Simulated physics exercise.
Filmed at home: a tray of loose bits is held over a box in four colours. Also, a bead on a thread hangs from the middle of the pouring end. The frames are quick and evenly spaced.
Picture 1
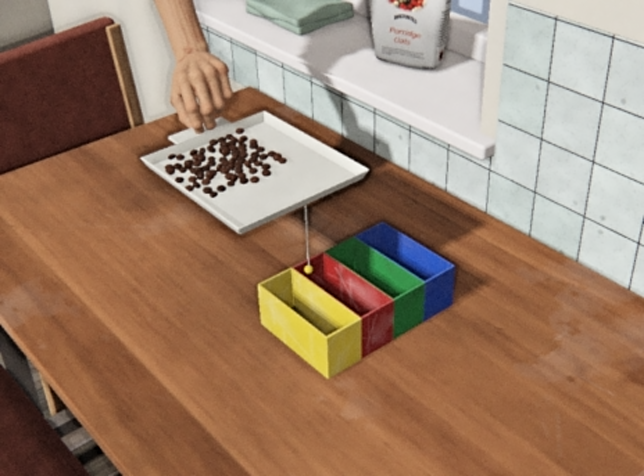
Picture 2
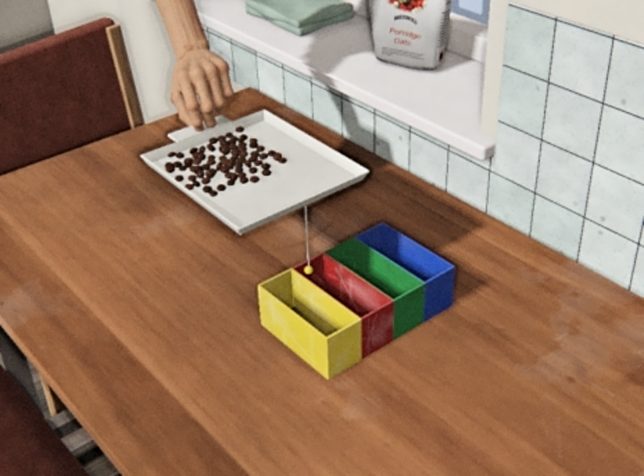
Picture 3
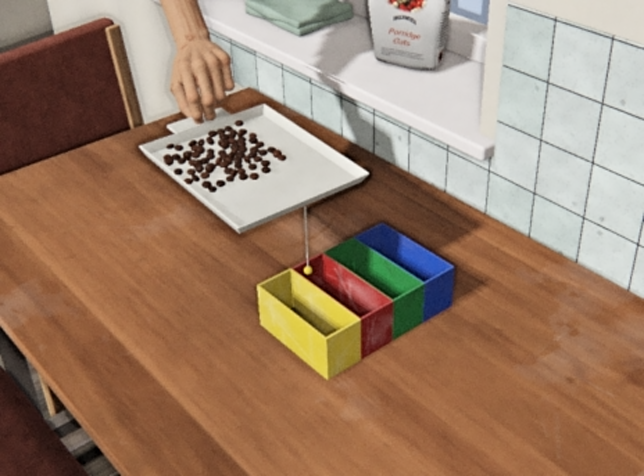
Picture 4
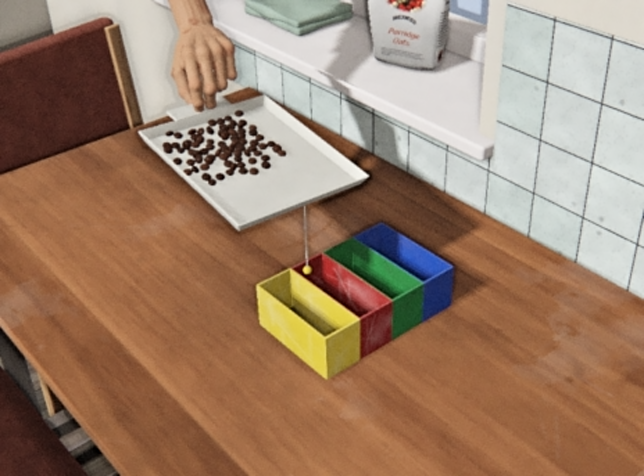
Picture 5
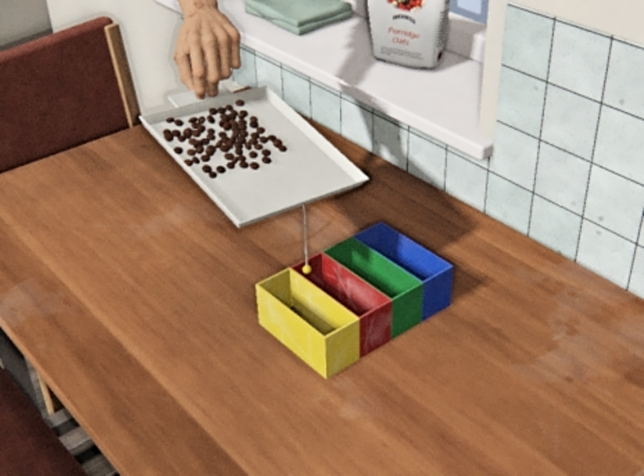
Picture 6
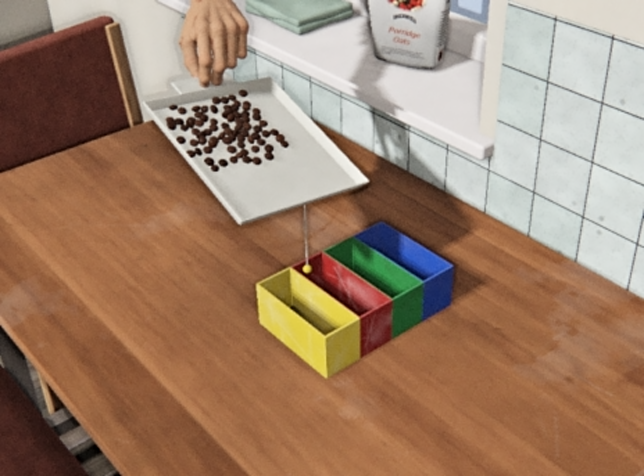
A hand reaches in at the upper left of a home table, seen from above at an angle, beside a tiled wall and windowsill. It holds a white tray of small dark brown pieces, a bead hanging on a thread near a box with yellow, red, green and blue cells. The hand slowly raises the tray's far end, tilting it toward the box, while the pieces stay clustered and the camera stays still.
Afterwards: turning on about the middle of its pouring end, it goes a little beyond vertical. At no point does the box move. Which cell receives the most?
The green one.
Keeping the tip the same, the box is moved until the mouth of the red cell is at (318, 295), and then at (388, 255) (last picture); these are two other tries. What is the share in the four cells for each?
In turn about 90 and about 90 percent.
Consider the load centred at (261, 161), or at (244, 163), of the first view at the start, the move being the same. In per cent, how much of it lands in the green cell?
Estimate: 60 % first, 60 % second.
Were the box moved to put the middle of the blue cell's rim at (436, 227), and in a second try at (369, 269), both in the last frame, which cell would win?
Going by the two tries in order: That red cell, then the blue one.
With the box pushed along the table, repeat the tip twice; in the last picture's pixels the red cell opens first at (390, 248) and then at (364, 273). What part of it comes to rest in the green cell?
That makes 0 per cent, followed by 50 per cent.
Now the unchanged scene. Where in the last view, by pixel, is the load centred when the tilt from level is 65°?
I'd put the middle close to (355, 204).
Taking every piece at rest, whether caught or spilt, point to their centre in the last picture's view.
(388, 306).
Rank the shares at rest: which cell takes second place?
That is the blue cell.
Just after the last frame, tray tipped steeply; roughly half on the tray; about a tenth in the blue cell; just a few in the green cell; roughly half falling or outside the box.
A moment on, tray tipped past a quarter turn; roughly half in the green cell; roughly a third in the blue cell; about a tenth in the red cell; just a few falling or outside the box.
Further on, tray tipped past a quarter turn; roughly half in the green cell; roughly a third in the blue cell; about a tenth in the red cell; just a few falling or outside the box.
When it is over, tray tipped past a quarter turn; roughly half in the green cell; roughly a third in the blue cell; about a tenth in the red cell; not one in the yellow cell; just a few outside the box.
